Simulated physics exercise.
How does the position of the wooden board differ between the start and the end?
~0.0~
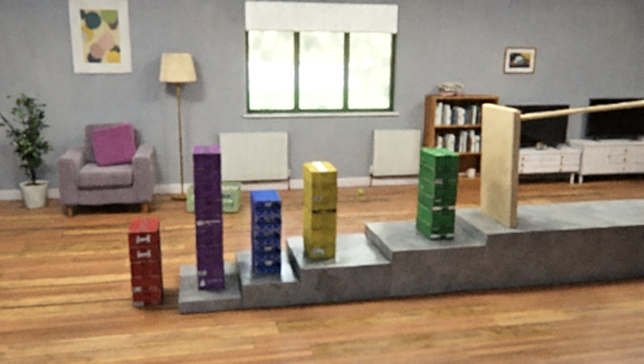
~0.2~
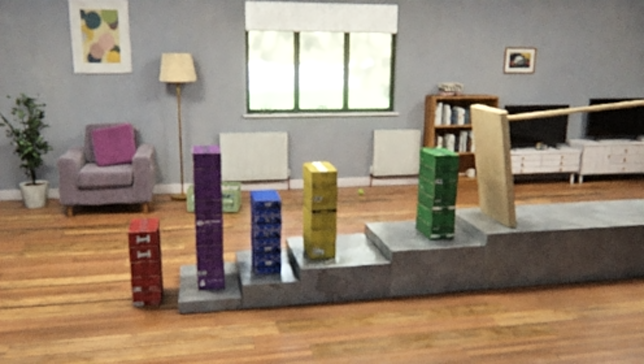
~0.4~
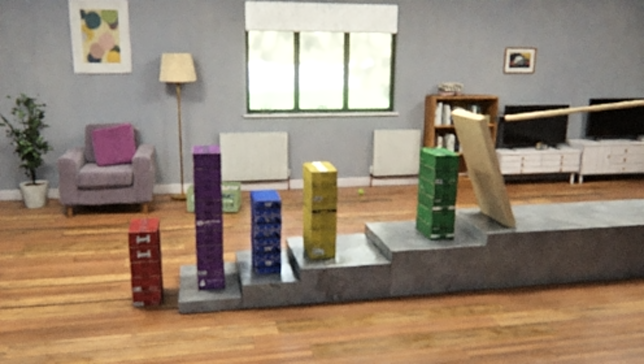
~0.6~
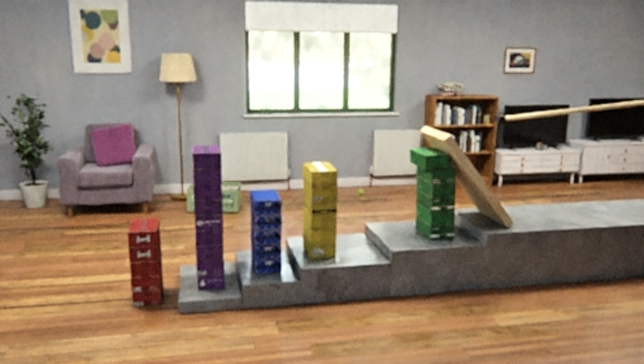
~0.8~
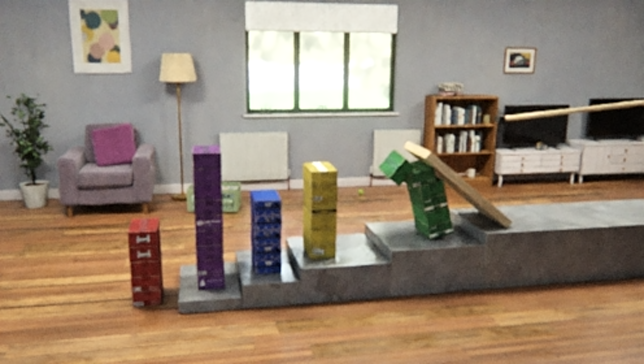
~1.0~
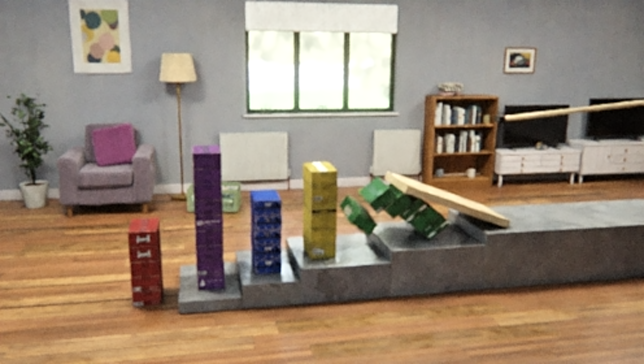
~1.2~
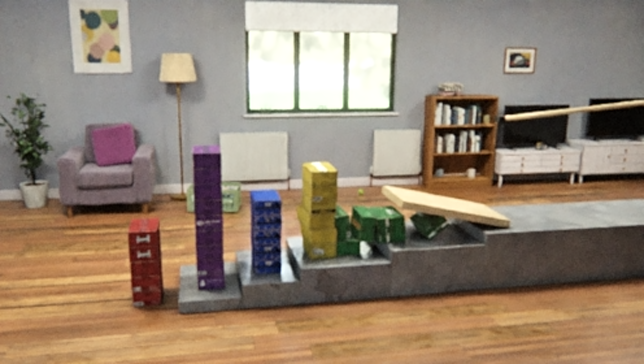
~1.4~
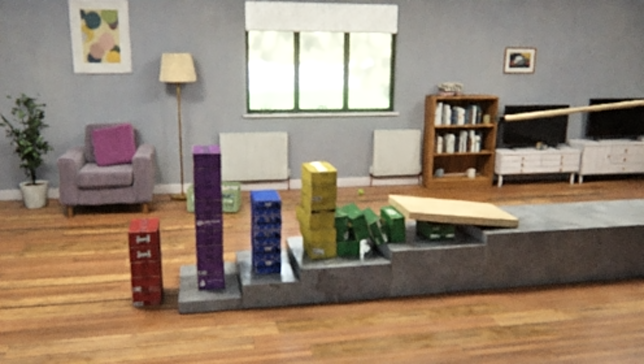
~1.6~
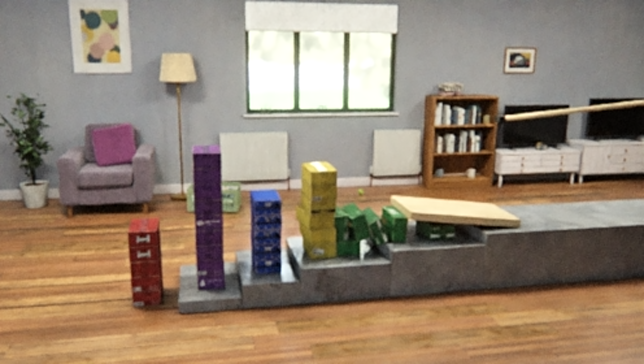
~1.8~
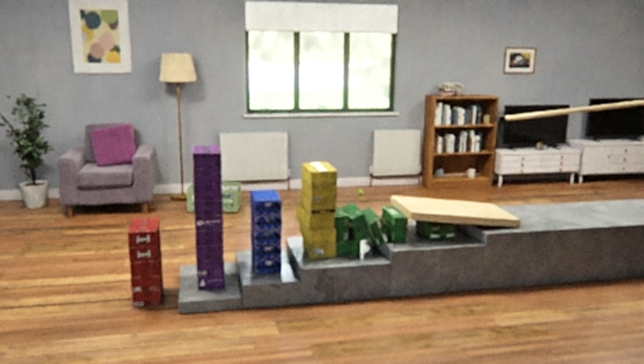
At the start the board stands upright on the grey platform to the right of the green stack. By the end it is lying on its side, nearly flat, with fallen green boxes beneath it.
